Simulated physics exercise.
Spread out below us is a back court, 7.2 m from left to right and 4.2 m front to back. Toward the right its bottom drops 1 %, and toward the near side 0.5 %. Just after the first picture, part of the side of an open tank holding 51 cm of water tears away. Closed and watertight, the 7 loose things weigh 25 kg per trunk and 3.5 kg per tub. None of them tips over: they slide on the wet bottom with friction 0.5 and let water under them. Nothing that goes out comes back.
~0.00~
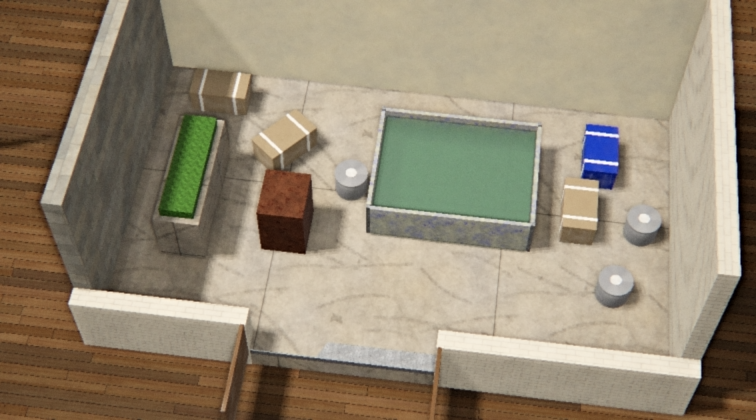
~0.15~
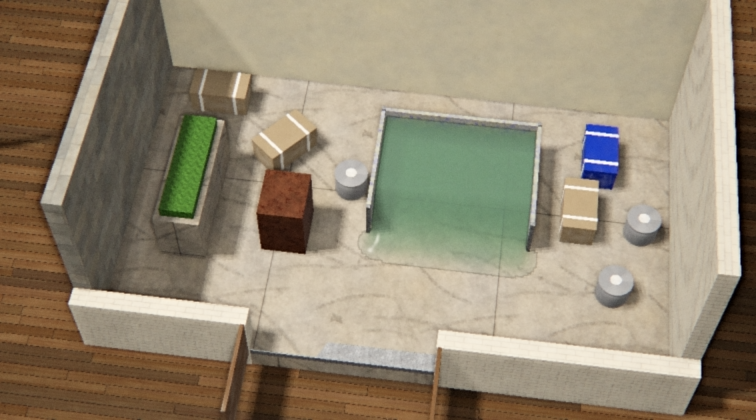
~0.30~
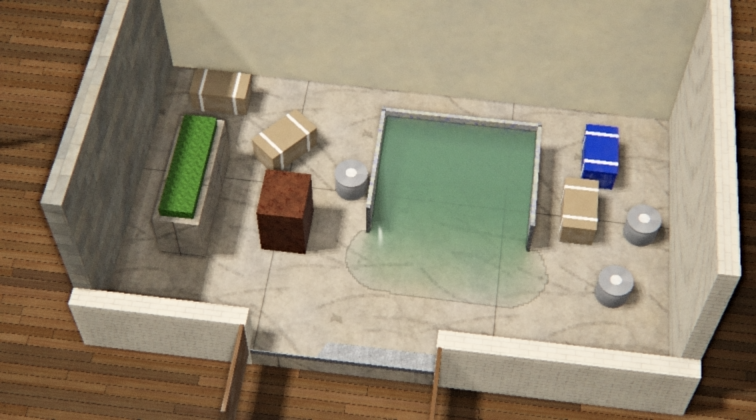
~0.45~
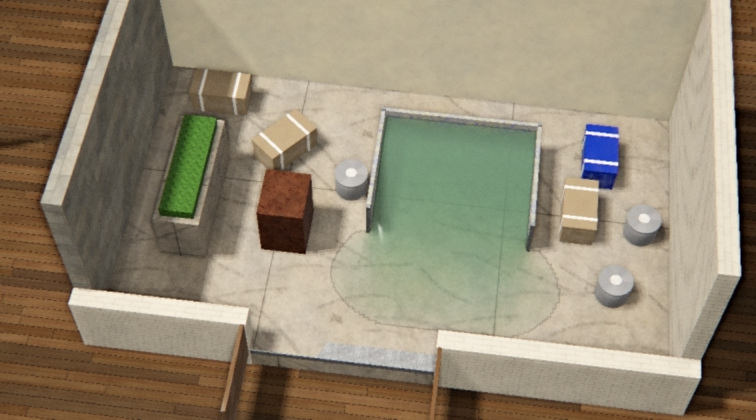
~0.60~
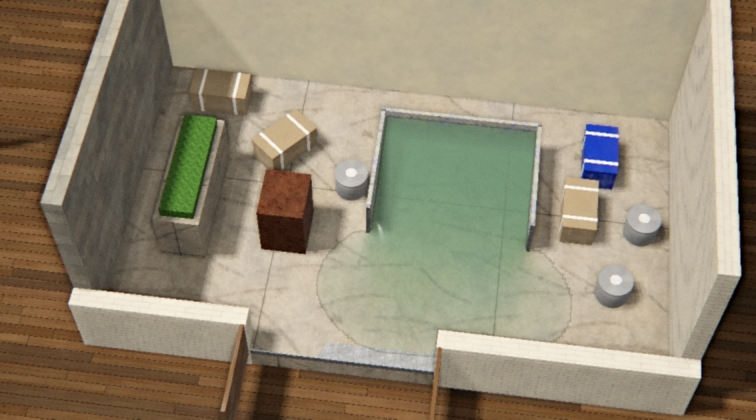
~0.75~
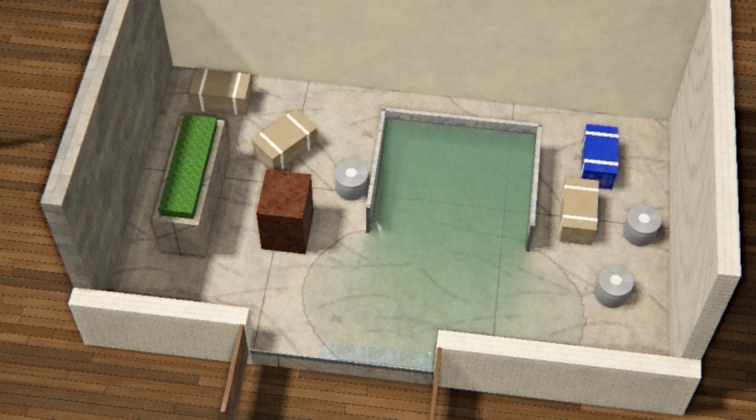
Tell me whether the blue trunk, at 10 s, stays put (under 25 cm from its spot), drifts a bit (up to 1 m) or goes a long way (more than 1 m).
It budges a fair bit.
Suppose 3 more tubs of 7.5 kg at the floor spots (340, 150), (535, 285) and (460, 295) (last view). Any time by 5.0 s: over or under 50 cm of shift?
In turn: Less, more, past it.
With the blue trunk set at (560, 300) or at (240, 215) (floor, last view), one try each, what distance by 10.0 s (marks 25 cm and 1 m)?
In that order: It goes a long way; it hardly budges.
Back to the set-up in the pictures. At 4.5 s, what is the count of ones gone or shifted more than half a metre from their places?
Count: 2.
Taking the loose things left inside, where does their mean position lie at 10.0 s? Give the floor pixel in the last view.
Somewhere near (423, 161).
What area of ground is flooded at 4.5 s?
At that time the wet patch spans about 18 m2.
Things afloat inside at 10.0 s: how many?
Count at that moment: 2.
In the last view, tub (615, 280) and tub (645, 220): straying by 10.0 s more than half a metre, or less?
First one went too far, second one went too far.
After 2.0 s the blue trunk is near (602, 148), 0.0 m from its start, aground; 0 of 7 are out; 0 afloat.
After 4.5 s the blue trunk is near (601, 147), 0.0 m from its start, aground; 0 of 7 are out; 2 afloat.
After 7.0 s the blue trunk is near (576, 147), 0.4 m from its start, aground; 0 of 7 are out; 2 afloat.
After 10.0 s the blue trunk is near (571, 149), 0.4 m from its start, aground; 0 of 7 are out; 2 afloat.
